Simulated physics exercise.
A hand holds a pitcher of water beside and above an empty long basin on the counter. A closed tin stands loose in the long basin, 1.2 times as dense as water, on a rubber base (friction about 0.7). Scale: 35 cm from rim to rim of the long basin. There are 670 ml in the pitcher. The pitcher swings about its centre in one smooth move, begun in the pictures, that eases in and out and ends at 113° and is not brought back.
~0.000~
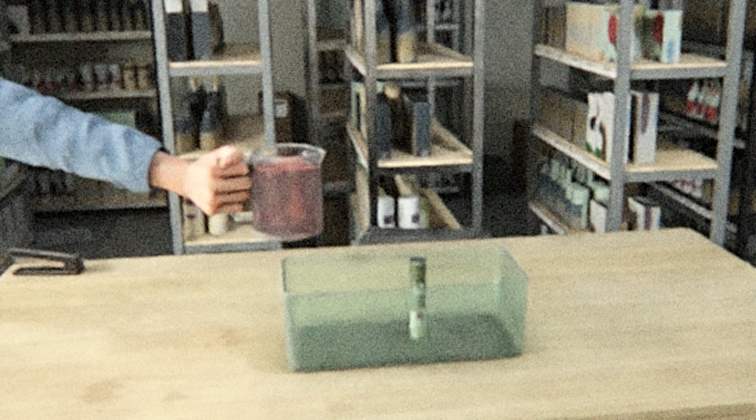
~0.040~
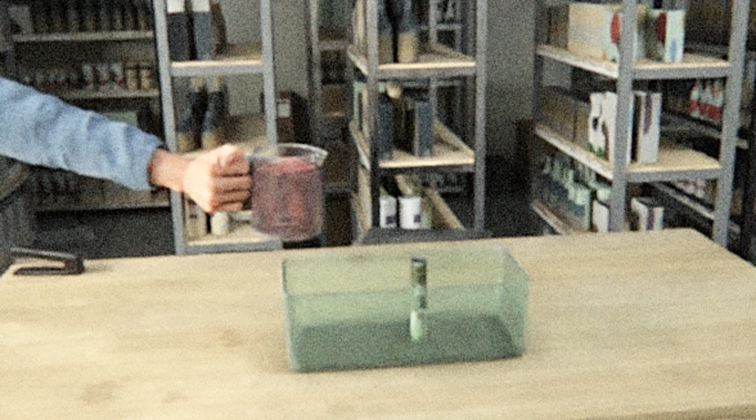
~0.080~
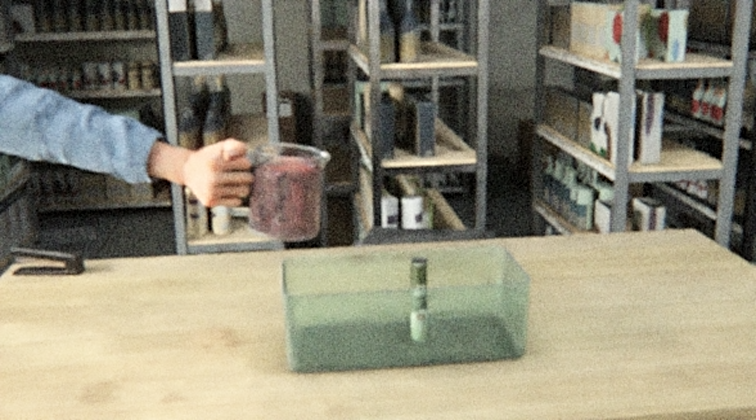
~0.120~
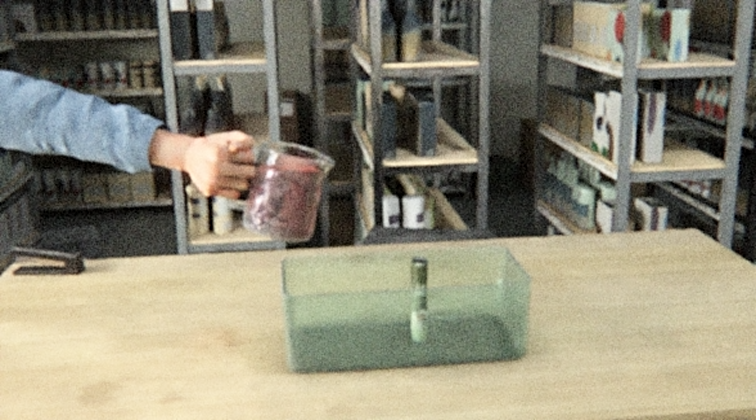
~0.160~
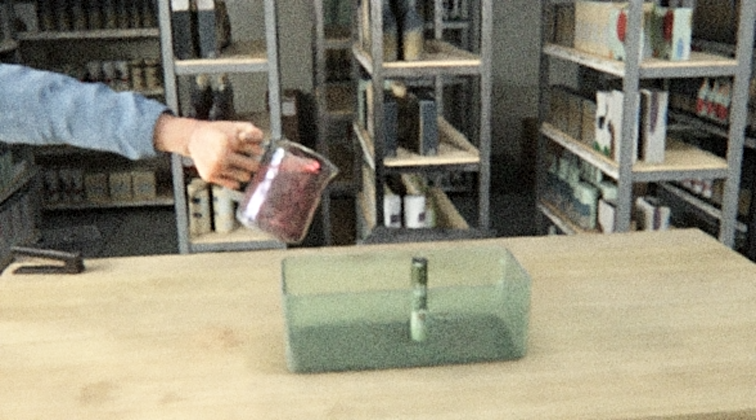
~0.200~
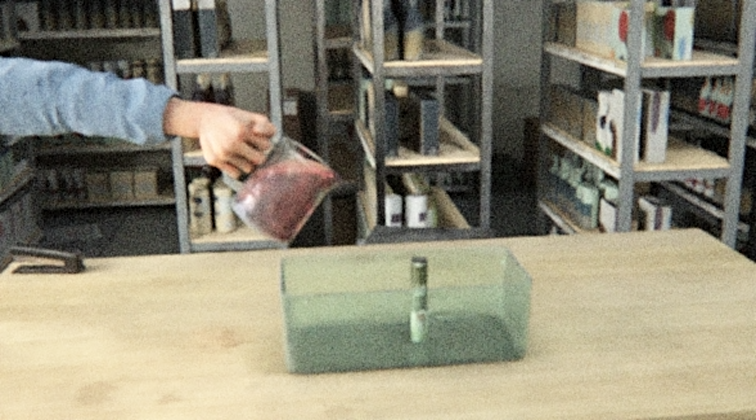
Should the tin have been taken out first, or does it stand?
The tin stays up.
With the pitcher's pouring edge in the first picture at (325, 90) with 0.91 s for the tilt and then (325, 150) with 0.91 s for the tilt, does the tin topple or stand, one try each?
First it falls; then it stays up.
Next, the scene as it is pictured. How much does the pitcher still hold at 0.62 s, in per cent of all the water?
Near 12 in a hundred.
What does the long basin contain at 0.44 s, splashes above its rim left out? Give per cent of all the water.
About 22 per cent.
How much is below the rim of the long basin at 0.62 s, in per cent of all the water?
About 74 per cent.
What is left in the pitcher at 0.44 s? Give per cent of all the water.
Some 52 per cent.
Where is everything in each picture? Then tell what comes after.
The first frame shows tilt 0°; pouring edge (326, 151); surface from (254, 164) to (317, 162); the long basin's rim runs from (283, 277) to (515, 263); the tin's top is at (418, 263).
The second frame shows tilt 2°; pouring edge (327, 152); surface from (255, 164) to (318, 163).
The third frame shows tilt 7°; pouring edge (331, 156); surface from (257, 162) to (321, 164).
The fourth frame shows tilt 15°; pouring edge (335, 162); surface from (257, 169) to (326, 164).
The fifth frame shows tilt 26°; pouring edge (340, 171); surface from (252, 178) to (331, 167).
The sixth frame shows tilt 39°; pouring edge (342, 183); surface from (243, 185) to (340, 176); 1 per cent is over the edge.
By 0.44 s the tilt is 109° and 53 per cent is still to pour; the tin stands where it began.
By 0.62 s the tilt is 113° and 12 per cent is still to pour; the tin stands where it began.
By 0.80 s the tilt is 113° and 2 per cent is still to pour; the tin stands where it began.
By 1.00 s the tilt is 113° and 0 per cent is still to pour; the tin stands where it began.
At rest the tin stands where it began.
